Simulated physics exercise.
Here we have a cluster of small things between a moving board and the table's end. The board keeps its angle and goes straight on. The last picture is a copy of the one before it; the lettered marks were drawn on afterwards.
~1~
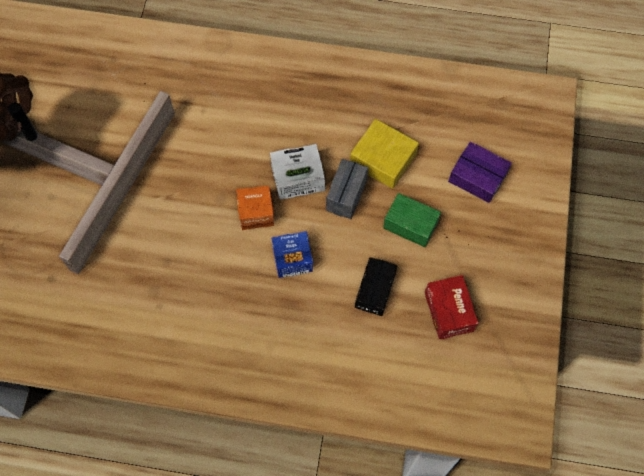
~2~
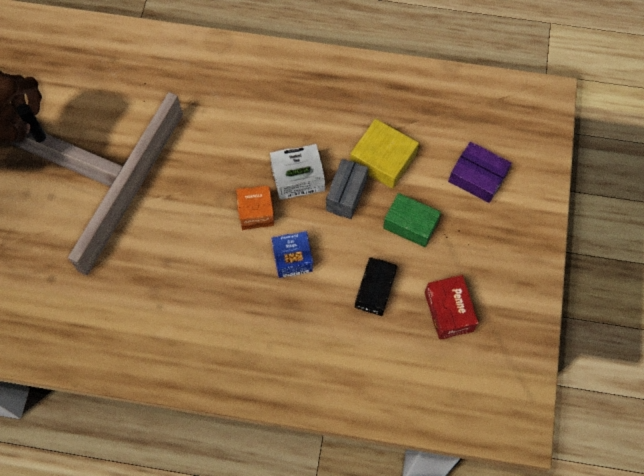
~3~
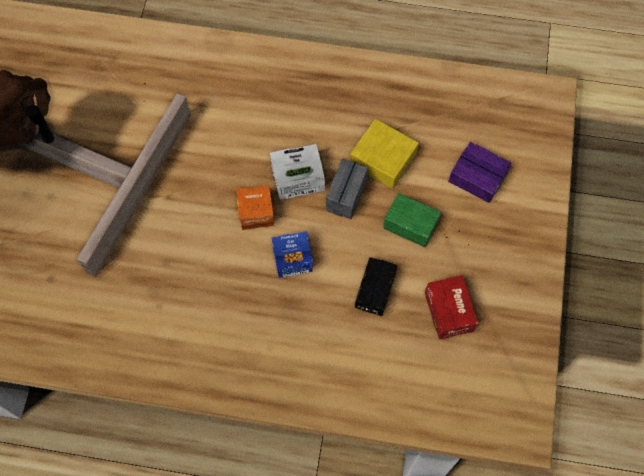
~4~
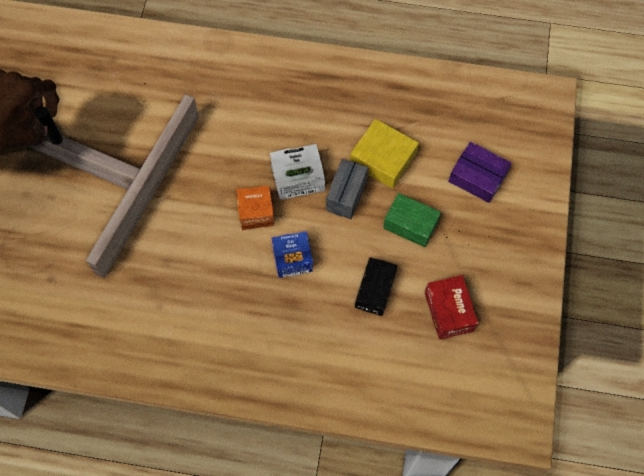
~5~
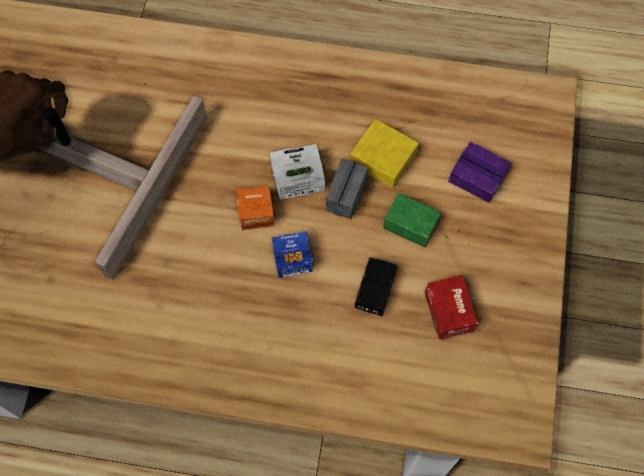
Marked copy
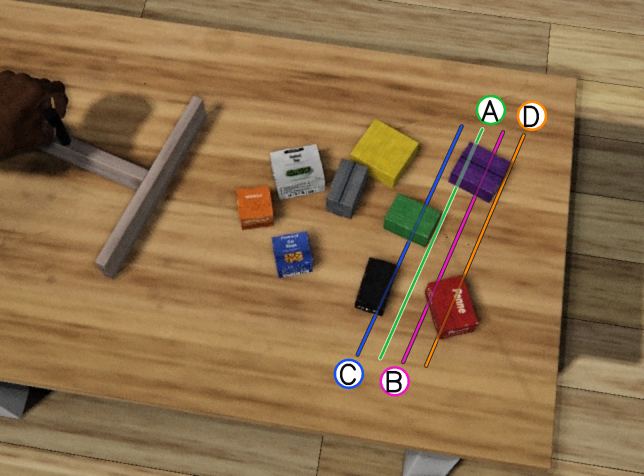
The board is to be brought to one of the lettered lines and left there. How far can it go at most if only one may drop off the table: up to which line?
At B, and not beyond.
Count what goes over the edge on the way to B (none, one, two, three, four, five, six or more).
By then, none.
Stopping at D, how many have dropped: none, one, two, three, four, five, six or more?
By then, two.
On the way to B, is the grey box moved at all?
Yes.
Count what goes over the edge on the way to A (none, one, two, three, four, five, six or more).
By then, none.
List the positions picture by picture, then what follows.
In the first frame, yellow block (384, 154); purple box (480, 172); orange box (255, 208).
In the second frame, board (125, 173); blue packet (292, 255).
In the third frame, board (134, 175); grey box (347, 189).
In the fourth frame, board (142, 176); white packet (298, 172).
In the fifth frame, board (151, 177); yellow block (384, 154); purple box (480, 172); orange box (255, 208).
On the marked copy, A at (434, 238); B at (456, 241); C at (413, 235); D at (478, 244).
Following B. Soon after the start, board (259, 194); white packet (315, 179); grey box (355, 193).
Later, board (369, 210); green block (480, 236); grey box (445, 220).
In the end, board (456, 223); green block (564, 254); purple box (562, 188); none fallen.
As for the rest, A is within the limit but short; C is within the limit but short; D drops two.
